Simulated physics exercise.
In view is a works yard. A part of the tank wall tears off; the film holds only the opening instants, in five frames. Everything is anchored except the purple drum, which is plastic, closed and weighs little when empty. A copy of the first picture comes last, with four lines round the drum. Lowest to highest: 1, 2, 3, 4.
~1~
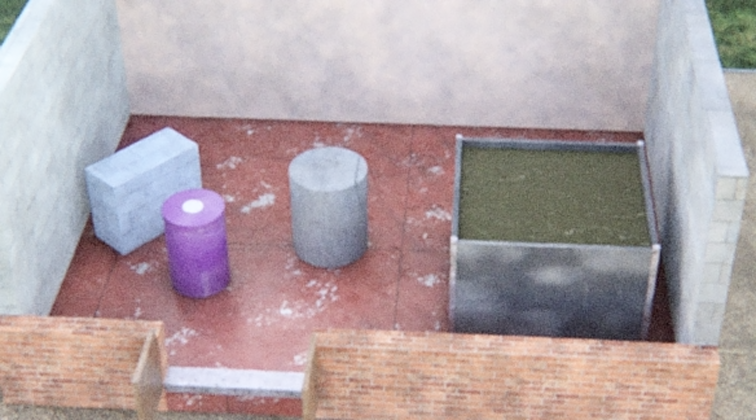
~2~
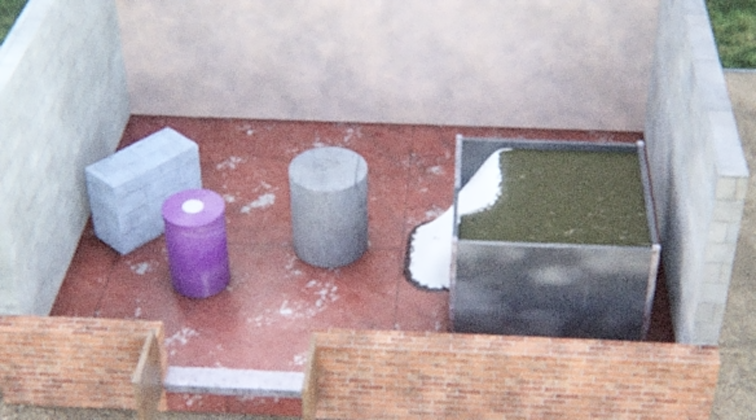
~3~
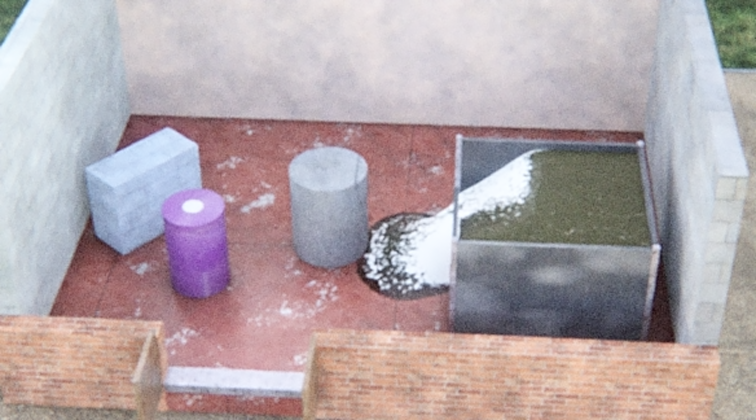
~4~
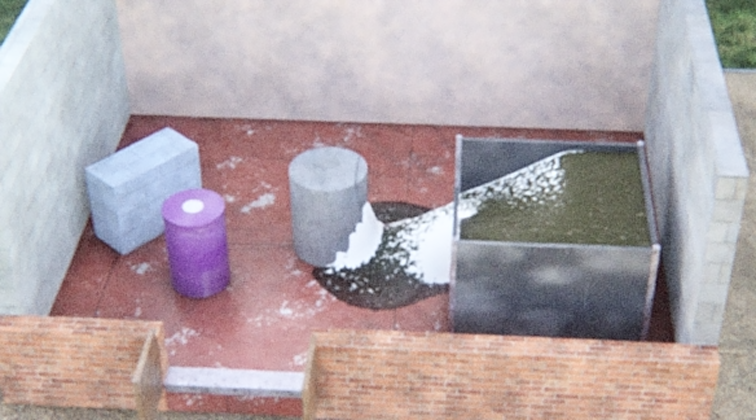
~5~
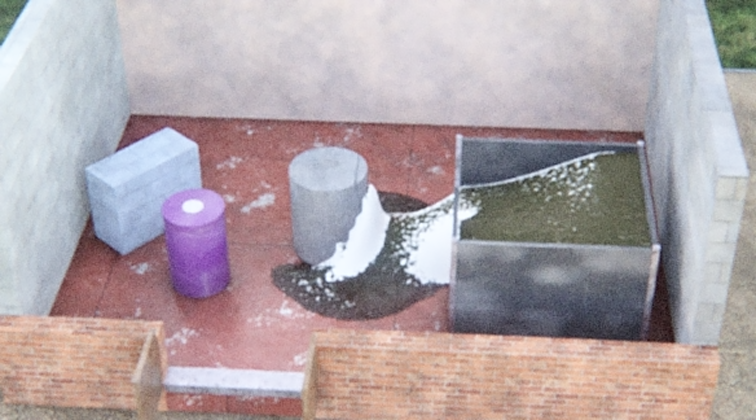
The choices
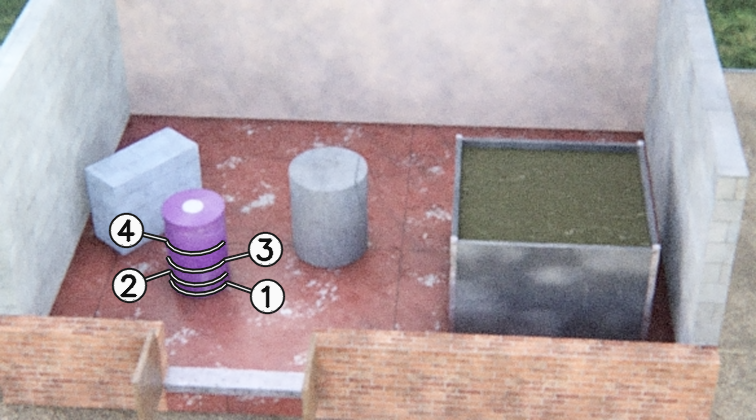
Dark, foamy water pouring from the left side of a full tank, spreading leftward across a red yard floor around a grey cylinder.
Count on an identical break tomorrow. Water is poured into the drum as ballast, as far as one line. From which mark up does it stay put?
2 is the one.
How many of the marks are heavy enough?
Three of them.
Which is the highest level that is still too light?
1.
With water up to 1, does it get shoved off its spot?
Yes, that goes wrong.
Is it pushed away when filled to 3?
No, not at all.
In white, 1 at (195, 294); 2 at (194, 284); 3 at (192, 271); 4 at (190, 253); from the bottom up 1, 2, 3, 4.
With 1, it is pushed about its own width away.
With 2, it does not move.
With 3, it does not move.
With 4, it does not move.
